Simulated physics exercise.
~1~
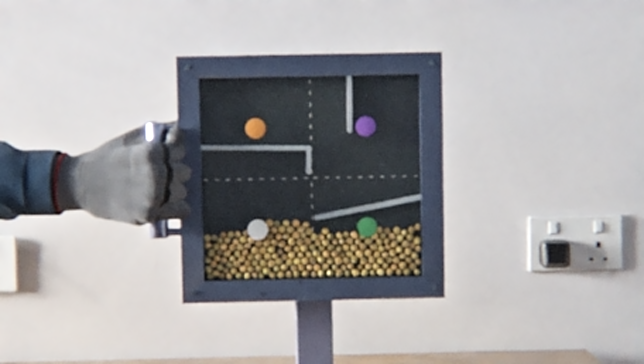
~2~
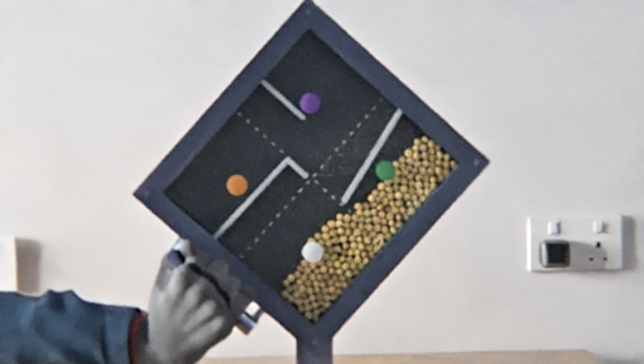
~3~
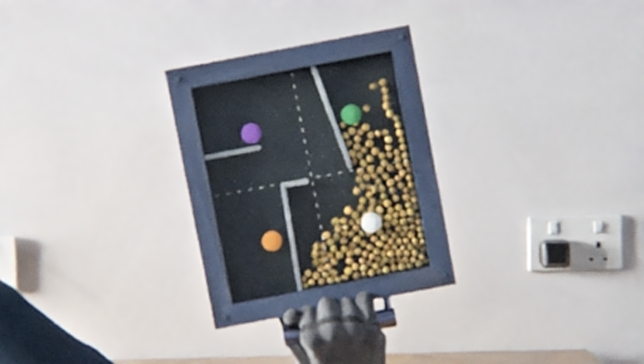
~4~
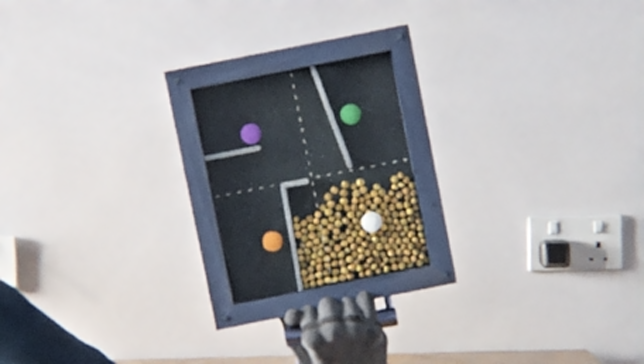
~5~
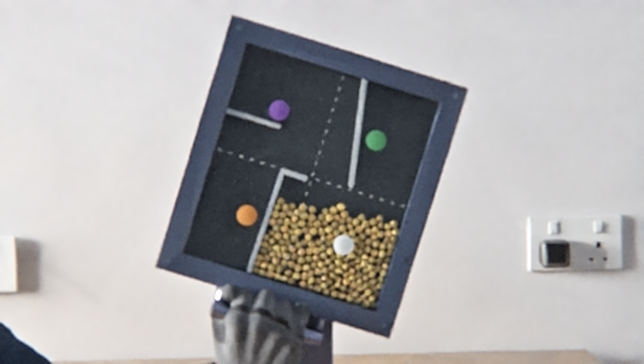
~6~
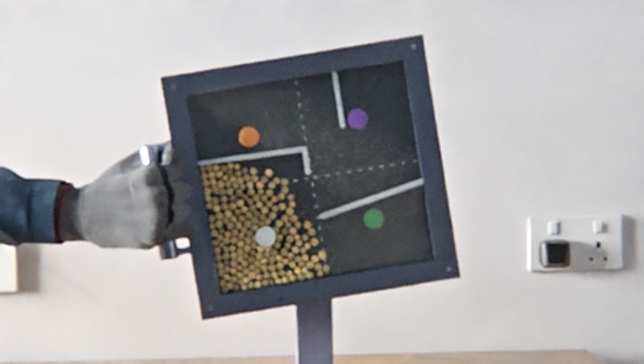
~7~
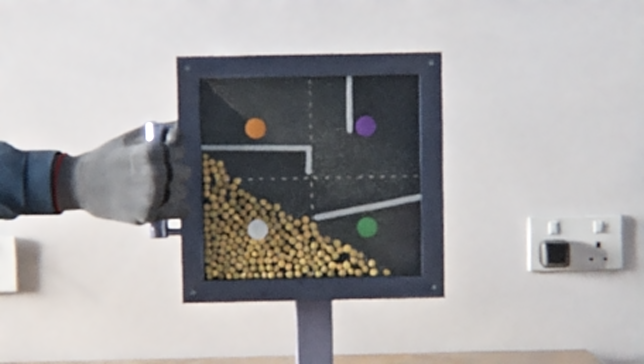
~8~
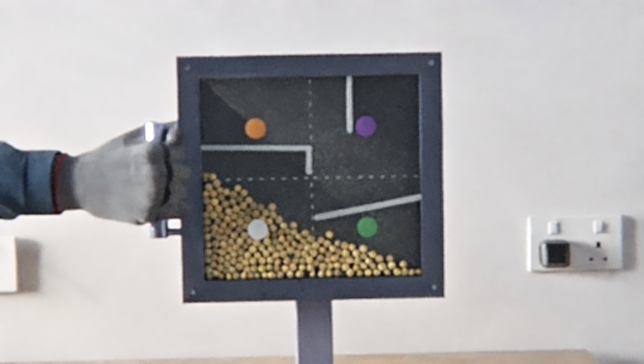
A gloved hand turns a framed case of chickpeas anticlockwise, pauses, then swings it back level, leaving them heaped toward lower left.
